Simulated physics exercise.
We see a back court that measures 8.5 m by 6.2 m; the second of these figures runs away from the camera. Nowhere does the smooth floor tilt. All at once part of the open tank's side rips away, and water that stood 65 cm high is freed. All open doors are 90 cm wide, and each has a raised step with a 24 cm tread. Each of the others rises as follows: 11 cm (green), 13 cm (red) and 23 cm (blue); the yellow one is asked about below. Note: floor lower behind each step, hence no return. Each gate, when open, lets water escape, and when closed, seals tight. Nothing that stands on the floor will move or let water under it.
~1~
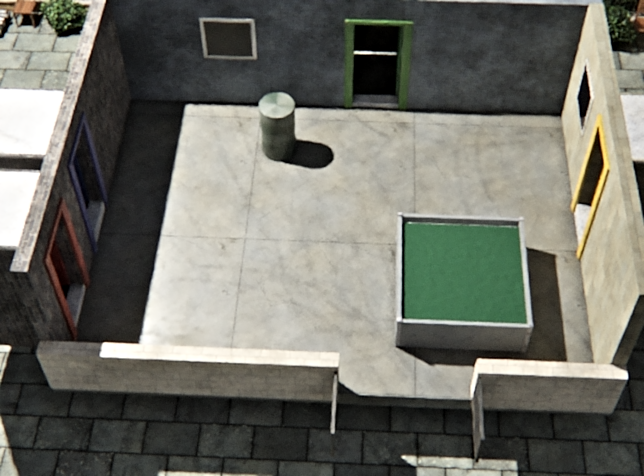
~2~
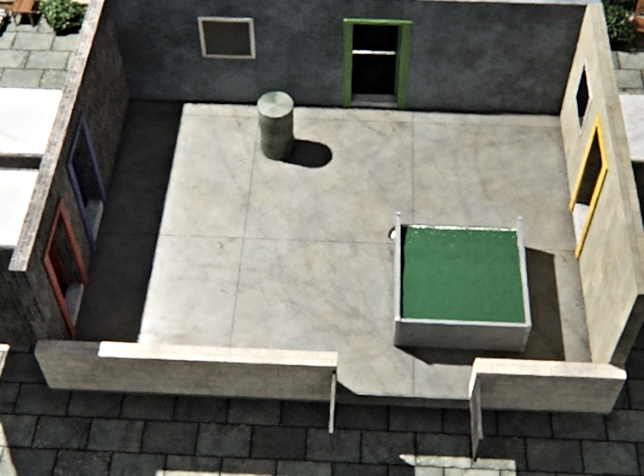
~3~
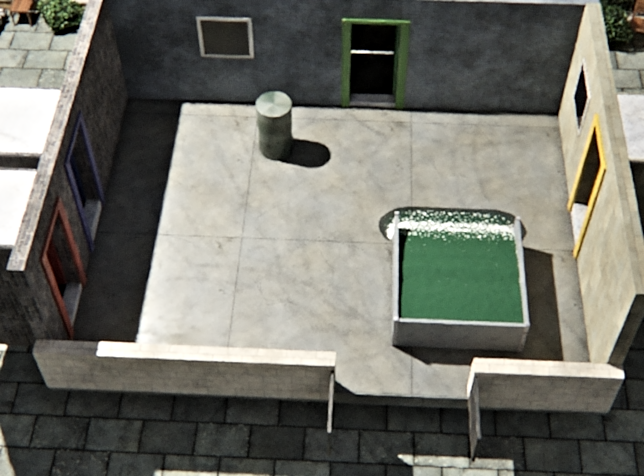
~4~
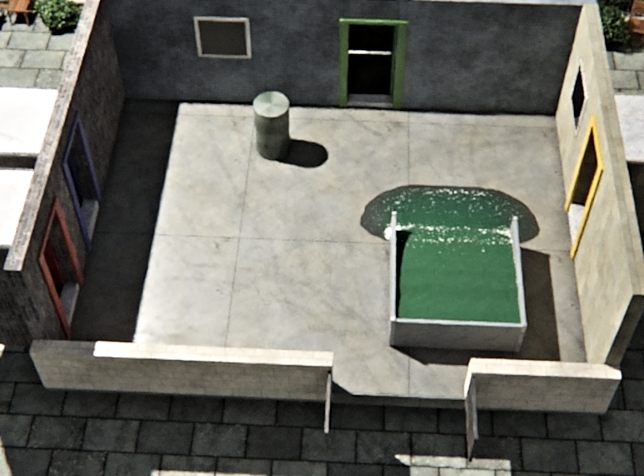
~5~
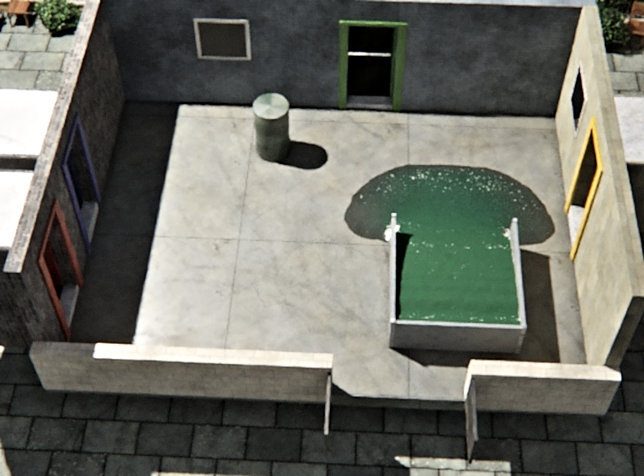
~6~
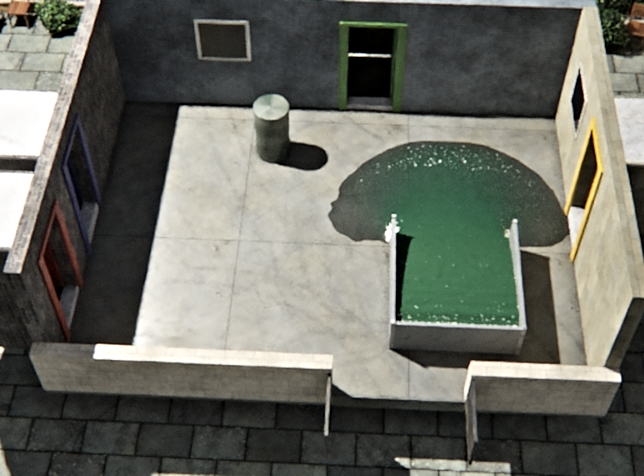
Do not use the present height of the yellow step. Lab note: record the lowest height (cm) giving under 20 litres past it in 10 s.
Lowest height: 7 cm.
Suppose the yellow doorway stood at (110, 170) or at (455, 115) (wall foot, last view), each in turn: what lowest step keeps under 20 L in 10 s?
About 6.5 cm for the first and 29 cm for the second.
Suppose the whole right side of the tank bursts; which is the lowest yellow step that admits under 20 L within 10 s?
It needs to be about 26 cm high.
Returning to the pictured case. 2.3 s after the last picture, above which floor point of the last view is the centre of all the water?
About (441, 180).
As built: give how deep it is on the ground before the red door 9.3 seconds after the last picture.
9.0 cm.
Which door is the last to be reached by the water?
The red one comes last.
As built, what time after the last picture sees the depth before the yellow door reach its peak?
The level tops out near 4.0 seconds.
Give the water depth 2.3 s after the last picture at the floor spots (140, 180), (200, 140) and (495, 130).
The depths come to about 0, 0 and 29 cm.
Then, 0.7 s after the last picture water covers 30 % of the floor, deepest (36 cm) near (444, 115); 4 cm at the yellow door, 0 litres in over its 26 cm step.
Then, 2.3 s after the last picture water covers 35 % of the floor, deepest (33 cm) near (471, 116); 3 cm at the yellow door, 0 litres in over its 26 cm step.
Then, 9.3 s after the last picture water covers 95 % of the floor, deepest (14 cm) near (60, 370); 4 cm at the yellow door, 0 litres in over its 26 cm step.
At the yellow door as built, the water peaked near 12 cm, 4.1 s after the last picture.
With a step of 6 cm, 27 litres would have come in within the 10 s; with 8.5 cm, 9 litres. So under 20 litres takes about 7 cm.
